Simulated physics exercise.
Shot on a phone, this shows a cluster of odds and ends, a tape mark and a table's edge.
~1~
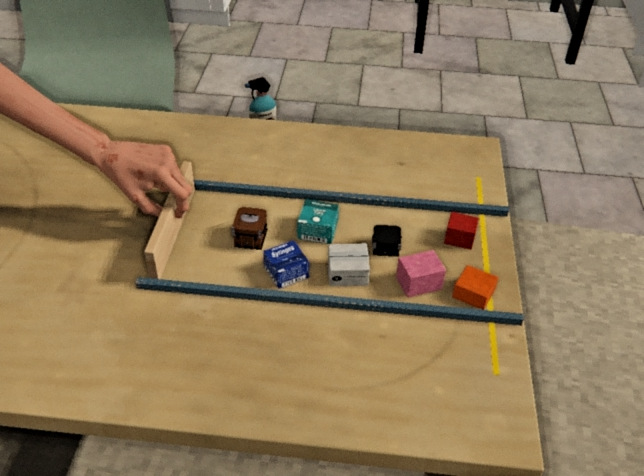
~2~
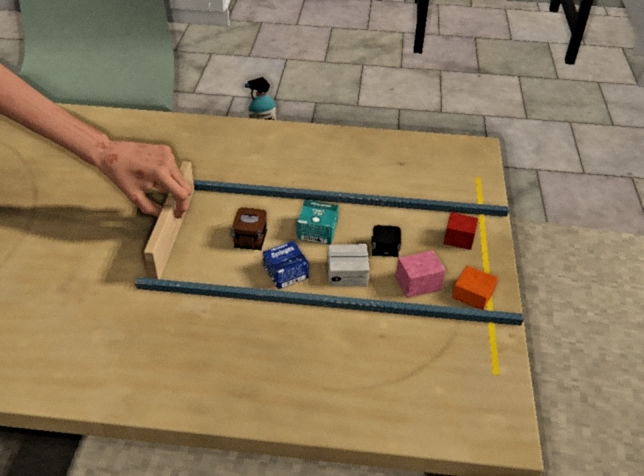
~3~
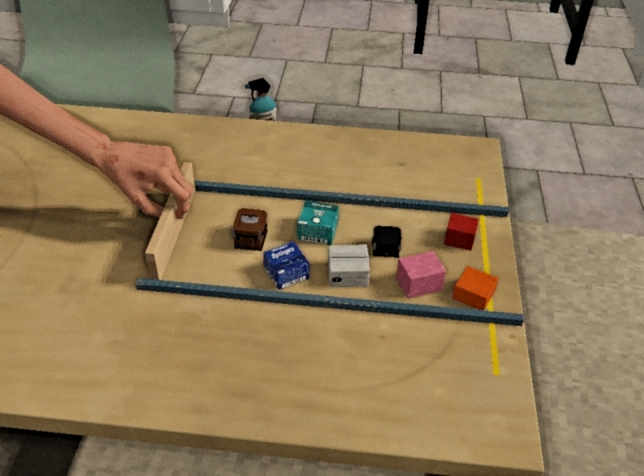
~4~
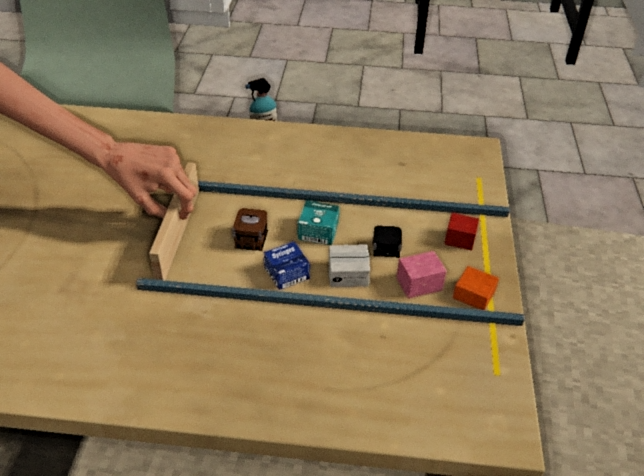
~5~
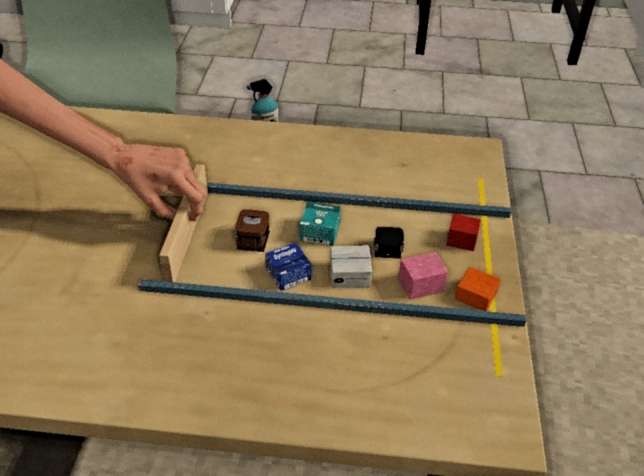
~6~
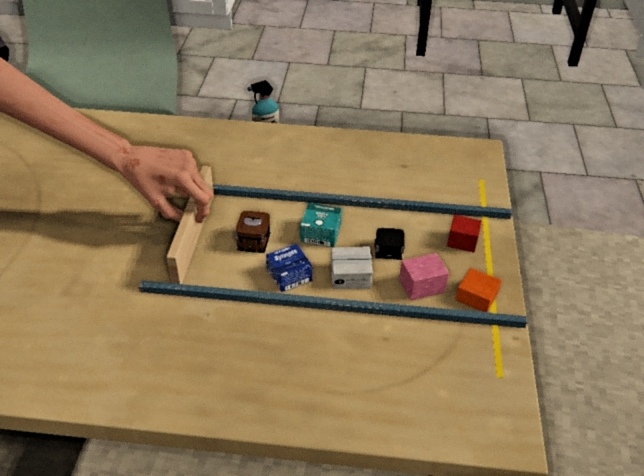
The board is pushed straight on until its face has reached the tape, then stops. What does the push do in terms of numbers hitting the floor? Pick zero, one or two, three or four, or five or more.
It sends five or more to the floor.
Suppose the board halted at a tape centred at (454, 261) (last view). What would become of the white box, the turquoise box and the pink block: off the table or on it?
Taking them in turn, the white box does not drop, the turquoise box does not drop, the pink block tips off.
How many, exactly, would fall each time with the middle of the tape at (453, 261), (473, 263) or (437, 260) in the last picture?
Tallies in the order given: 2, 4, 2.
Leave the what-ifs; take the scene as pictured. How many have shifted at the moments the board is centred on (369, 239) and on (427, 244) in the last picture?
Counts: 7 and 8.
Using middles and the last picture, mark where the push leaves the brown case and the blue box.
In the last picture they sit at about (506, 253) and about (511, 282).
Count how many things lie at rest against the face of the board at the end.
It's 3.
Early on, none off yet; orange block at rest near (478, 290); red block at rest near (464, 234); pink block at rest near (424, 277).
A while later, none off yet; orange block moving near (489, 292); red block at rest near (464, 234); pink block travelled about its own width near (451, 278).
Further along, one off so far; orange block down on the floor; red block travelled about its own width near (499, 232); pink block leaning well over near (545, 296).
Finally, the number that fall off is five or more; lost, white box, black case, pink block, red block and orange block.
